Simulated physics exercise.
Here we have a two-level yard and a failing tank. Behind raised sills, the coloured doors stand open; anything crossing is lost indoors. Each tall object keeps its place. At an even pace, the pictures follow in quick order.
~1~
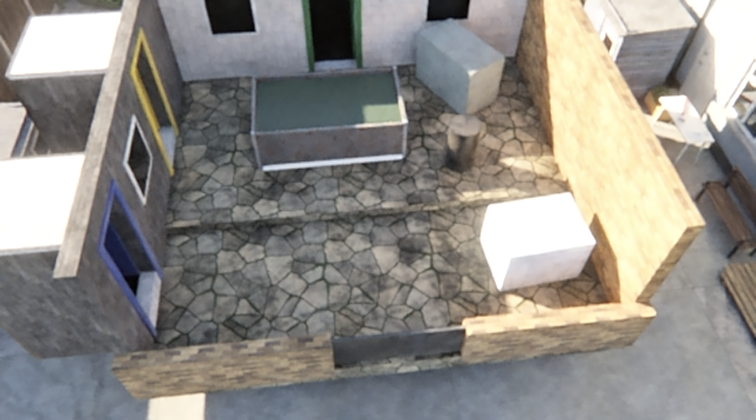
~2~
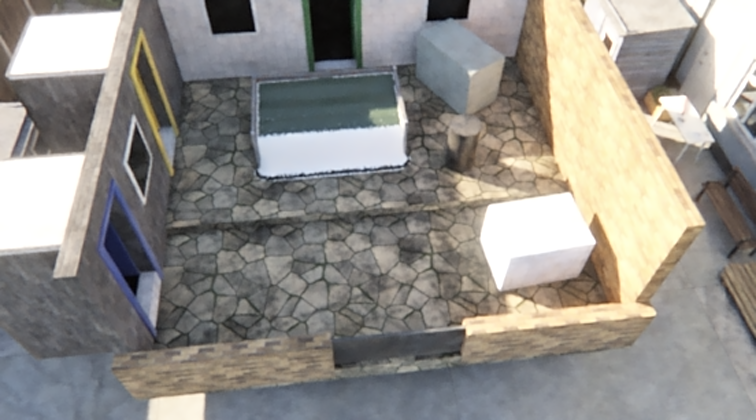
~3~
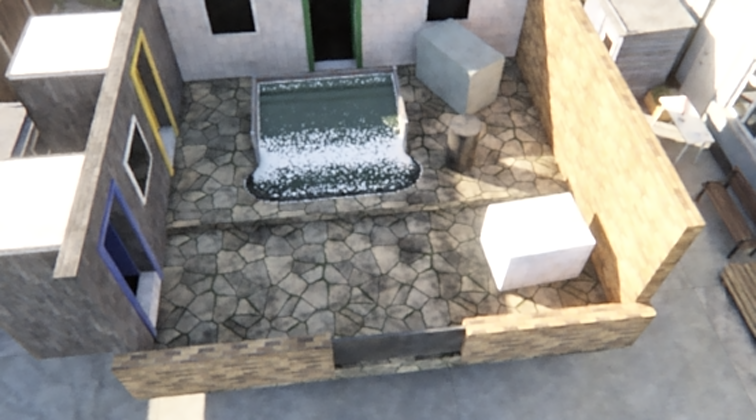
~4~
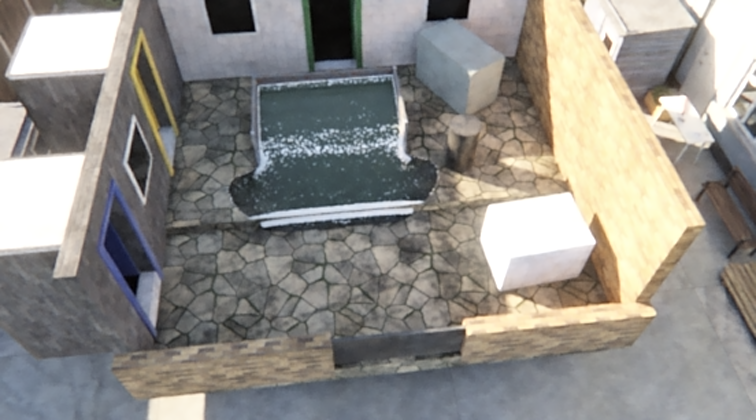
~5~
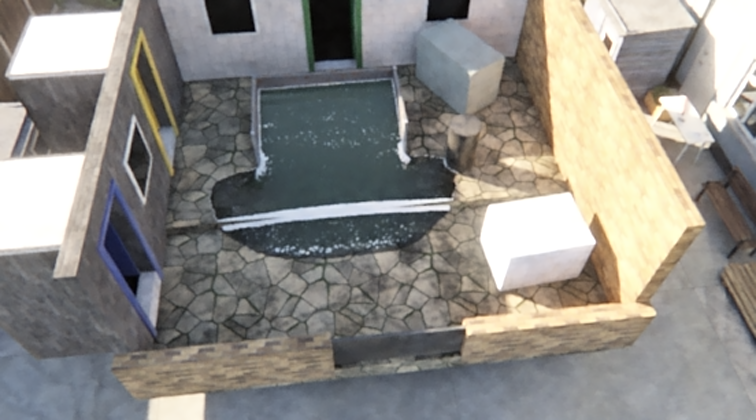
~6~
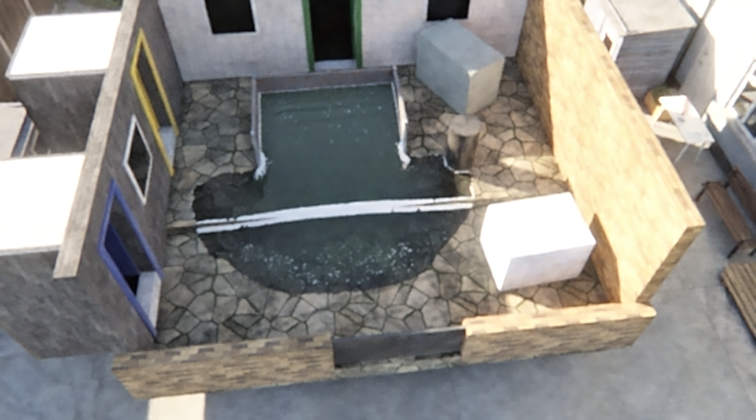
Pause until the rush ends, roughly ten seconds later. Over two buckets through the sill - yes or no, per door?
Green door - no, blue door - no, yellow door - no.
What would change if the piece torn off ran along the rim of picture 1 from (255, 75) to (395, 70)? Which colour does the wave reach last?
The blue one, I reckon.
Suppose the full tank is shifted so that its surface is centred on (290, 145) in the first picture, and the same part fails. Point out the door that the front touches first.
The blue door comes first.
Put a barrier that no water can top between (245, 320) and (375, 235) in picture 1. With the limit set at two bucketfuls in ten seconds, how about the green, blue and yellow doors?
Green door: Stays within the limit; blue door: Tops the limit; yellow door: Stays within the limit.
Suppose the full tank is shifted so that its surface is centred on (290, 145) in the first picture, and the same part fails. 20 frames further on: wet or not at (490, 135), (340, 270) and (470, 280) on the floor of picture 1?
Bone-dry, soaked, soaked.
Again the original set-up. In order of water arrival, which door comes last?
I'd say the green-painted one.
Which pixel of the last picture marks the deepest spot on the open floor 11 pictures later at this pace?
Roughly at (151, 374).
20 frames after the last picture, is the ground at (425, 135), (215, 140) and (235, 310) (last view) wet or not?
Taking them as listed, they are spared, spared and waterlogged.
A moment on, water covers 50 % of the floor; the green door not reached, the blue door wet at the sill, nothing in, the yellow door not reached.
Next, water covers 55 % of the floor; the green door not reached, the blue door wet at the sill, nothing in, the yellow door not reached.
Then, water covers 55 % of the floor; the green door not reached, the blue door wet at the sill, nothing in, the yellow door not reached.
Later, water covers 70 % of the floor; the green door not reached, the blue door wet at the sill, nothing in, the yellow door wet at the sill, nothing in.
In the end, water covers 65 % of the floor; the green door wet at the sill, nothing in, the blue door wet at the sill, nothing in, the yellow door wet at the sill, nothing in.
